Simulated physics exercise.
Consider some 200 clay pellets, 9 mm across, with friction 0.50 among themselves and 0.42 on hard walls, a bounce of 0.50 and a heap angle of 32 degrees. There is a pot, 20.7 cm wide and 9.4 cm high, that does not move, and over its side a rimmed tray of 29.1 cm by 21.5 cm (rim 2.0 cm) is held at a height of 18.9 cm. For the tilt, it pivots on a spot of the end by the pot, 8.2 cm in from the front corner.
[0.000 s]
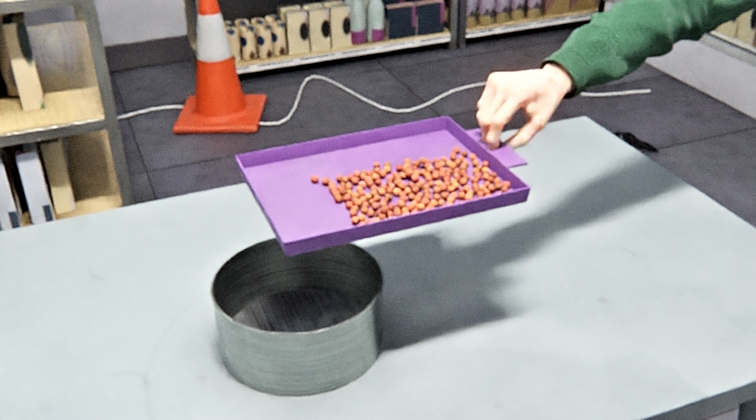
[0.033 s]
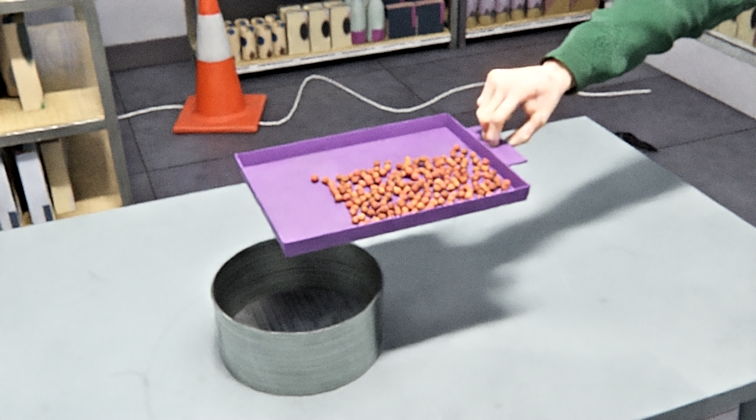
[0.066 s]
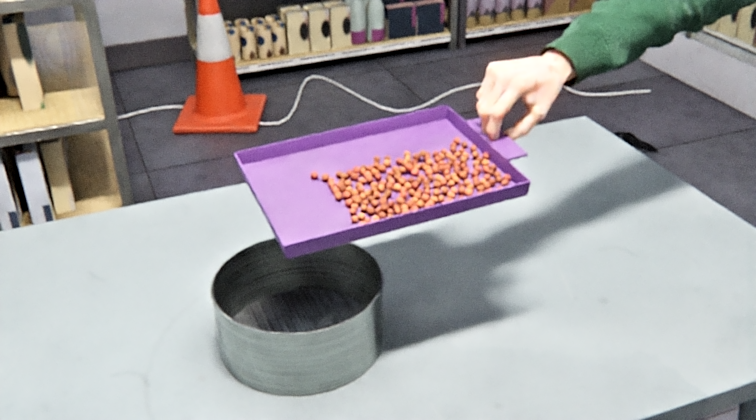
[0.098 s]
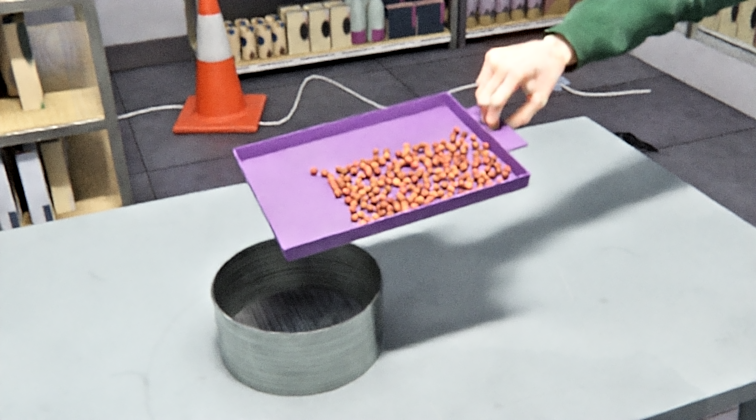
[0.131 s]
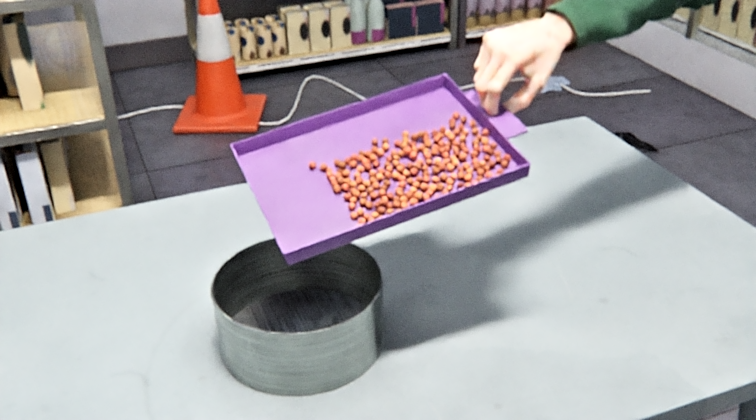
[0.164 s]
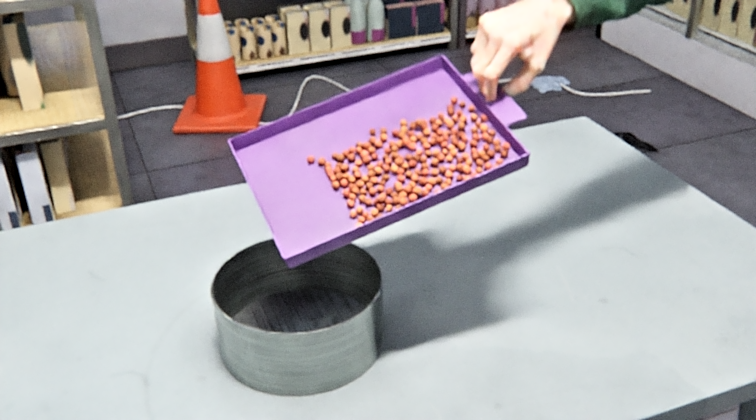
Purple tray of small reddish-brown pellets tilting down to the left above a round metal pot, a green-sleeved hand at its raised end.
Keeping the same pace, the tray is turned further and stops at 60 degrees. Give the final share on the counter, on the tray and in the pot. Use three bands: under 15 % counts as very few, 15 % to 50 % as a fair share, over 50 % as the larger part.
Counter: A fair share; left on the tray: The larger part; pot: Very few.
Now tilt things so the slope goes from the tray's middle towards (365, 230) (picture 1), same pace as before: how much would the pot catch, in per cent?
My guess is roughly 5 percent.
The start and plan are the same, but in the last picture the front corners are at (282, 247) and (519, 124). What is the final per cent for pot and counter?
Split: Pot = 5, counter = 45.
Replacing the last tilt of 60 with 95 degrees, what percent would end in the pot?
It would be near 50 per cent.
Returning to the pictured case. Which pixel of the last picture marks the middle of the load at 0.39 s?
Around (380, 163).
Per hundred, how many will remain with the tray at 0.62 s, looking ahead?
Close to 85 in a hundred parts of the load.
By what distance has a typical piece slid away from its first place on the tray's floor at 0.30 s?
I'd say close to 1 centimetres.
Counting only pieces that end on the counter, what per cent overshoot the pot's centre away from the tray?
100 per cent.
Then, at 0.30 s, tilt 41 degrees; the tray holds 100 %, the pot 0 %.
Then, at 0.39 s, tilt 56 degrees; the tray holds 100 %, the pot 0 %.
After 0.62 s, tilt 60 degrees; the tray holds 85 %, the pot 0 %.
In the end, at 1.6 s, counter 35 %, tray 60 %, pot 5 %.
